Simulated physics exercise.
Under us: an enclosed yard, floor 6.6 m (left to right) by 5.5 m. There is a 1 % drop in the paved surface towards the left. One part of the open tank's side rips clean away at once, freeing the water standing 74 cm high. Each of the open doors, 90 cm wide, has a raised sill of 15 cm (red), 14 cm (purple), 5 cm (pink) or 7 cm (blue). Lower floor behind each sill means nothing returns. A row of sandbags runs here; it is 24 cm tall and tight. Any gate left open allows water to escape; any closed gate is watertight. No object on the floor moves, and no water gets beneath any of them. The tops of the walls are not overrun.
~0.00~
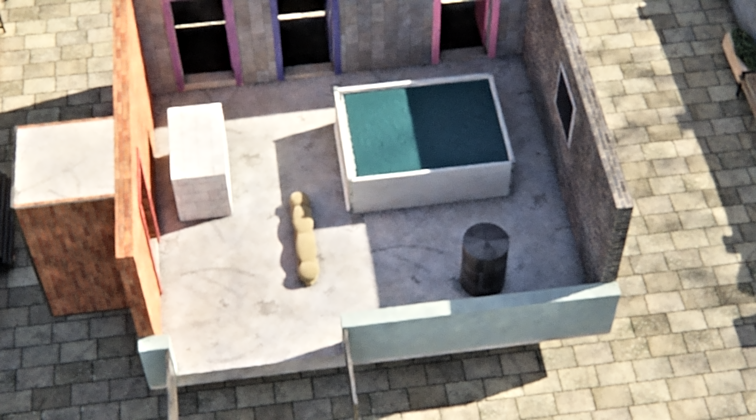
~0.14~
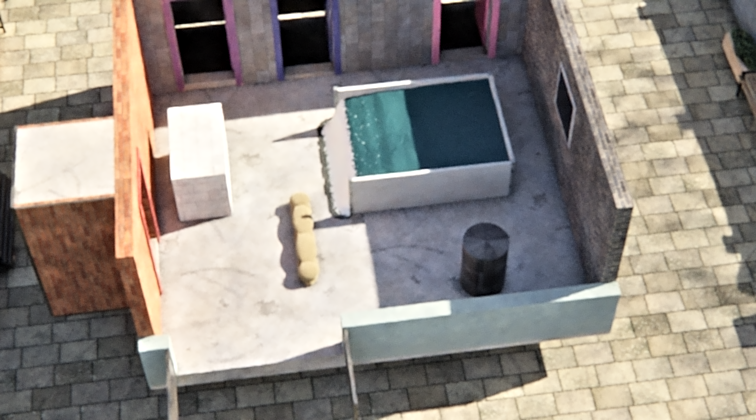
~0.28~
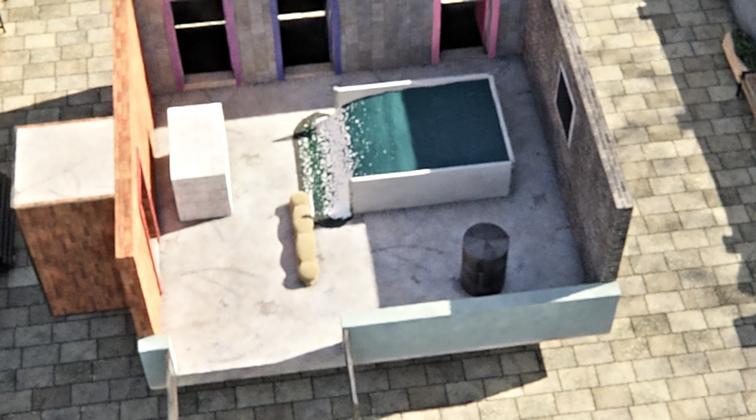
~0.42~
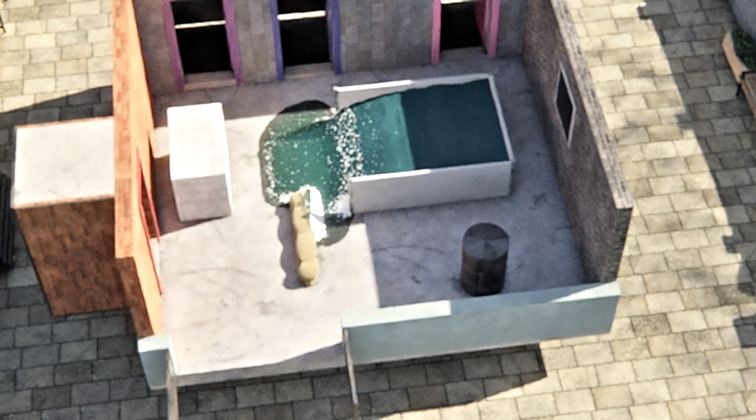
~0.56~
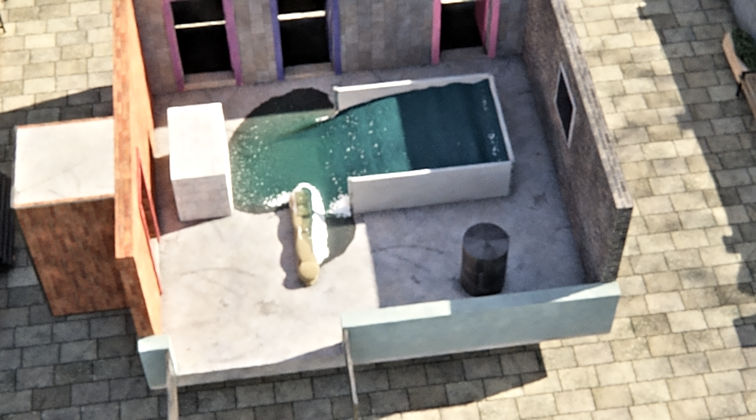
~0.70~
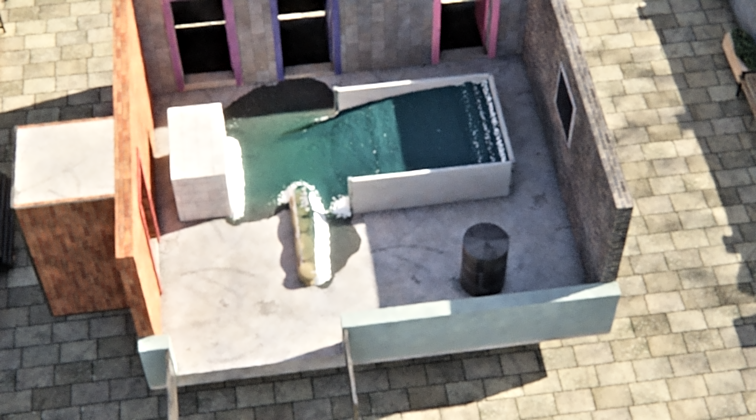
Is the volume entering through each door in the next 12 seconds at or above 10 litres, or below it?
The red door lets in less than the limit; the purple door lets in more than the limit; the pink door lets in more than the limit; the blue door lets in more than the limit.
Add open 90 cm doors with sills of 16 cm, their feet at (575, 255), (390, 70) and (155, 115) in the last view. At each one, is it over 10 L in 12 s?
Taking them in order, the first gets too little, the second too little and the third enough.
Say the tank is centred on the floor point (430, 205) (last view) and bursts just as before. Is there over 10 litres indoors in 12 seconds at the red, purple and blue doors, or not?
At the red door the limit is surpassed, at the purple door surpassed, at the blue door surpassed.
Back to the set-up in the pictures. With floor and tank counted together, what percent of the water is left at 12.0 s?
46 %.
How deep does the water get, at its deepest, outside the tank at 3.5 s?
Depth max: Approx. 33 cm.
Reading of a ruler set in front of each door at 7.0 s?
Depths in cm: Red 6, purple 12, pink 6, blue 11.
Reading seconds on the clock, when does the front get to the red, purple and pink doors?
The front reaches red at 2.0 s, purple at 1.0 s, pink at 4.0 s.
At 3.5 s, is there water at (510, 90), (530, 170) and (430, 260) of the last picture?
In turn: Dry, dry, wet.
After 1.4 s water covers 40 % of the floor and is deepest (54 cm) near (233, 178); red door not reached, purple door 11 cm at the sill, 0 L in, pink door not reached, blue door 4 cm at the sill, 0 L in.
After 2.2 s water covers 55 % of the floor and is deepest (48 cm) near (243, 177); red door 4 cm at the sill, 0 L in, purple door 39 cm at the sill, 70 L in, pink door not reached, blue door 2 cm at the sill, 0 L in.
After 3.5 s water covers 70 % of the floor and is deepest (33 cm) near (164, 98); red door 11 cm at the sill, 0 L in, purple door 33 cm at the sill, 256 L in, pink door not reached, blue door 9 cm at the sill, 0 L in.
After 7.0 s water covers 95 % of the floor and is deepest (14 cm) near (177, 151); red door 6 cm at the sill, 0 L in, purple door 12 cm at the sill, 362 L in, pink door 6 cm at the sill, 2 L in, blue door 11 cm at the sill, 40 L in.
After 12.0 s water covers 95 % of the floor and is deepest (9 cm) near (322, 274); red door 4 cm at the sill, 0 L in, purple door 6 cm at the sill, 362 L in, pink door 6 cm at the sill, 31 L in, blue door 6 cm at the sill, 56 L in.
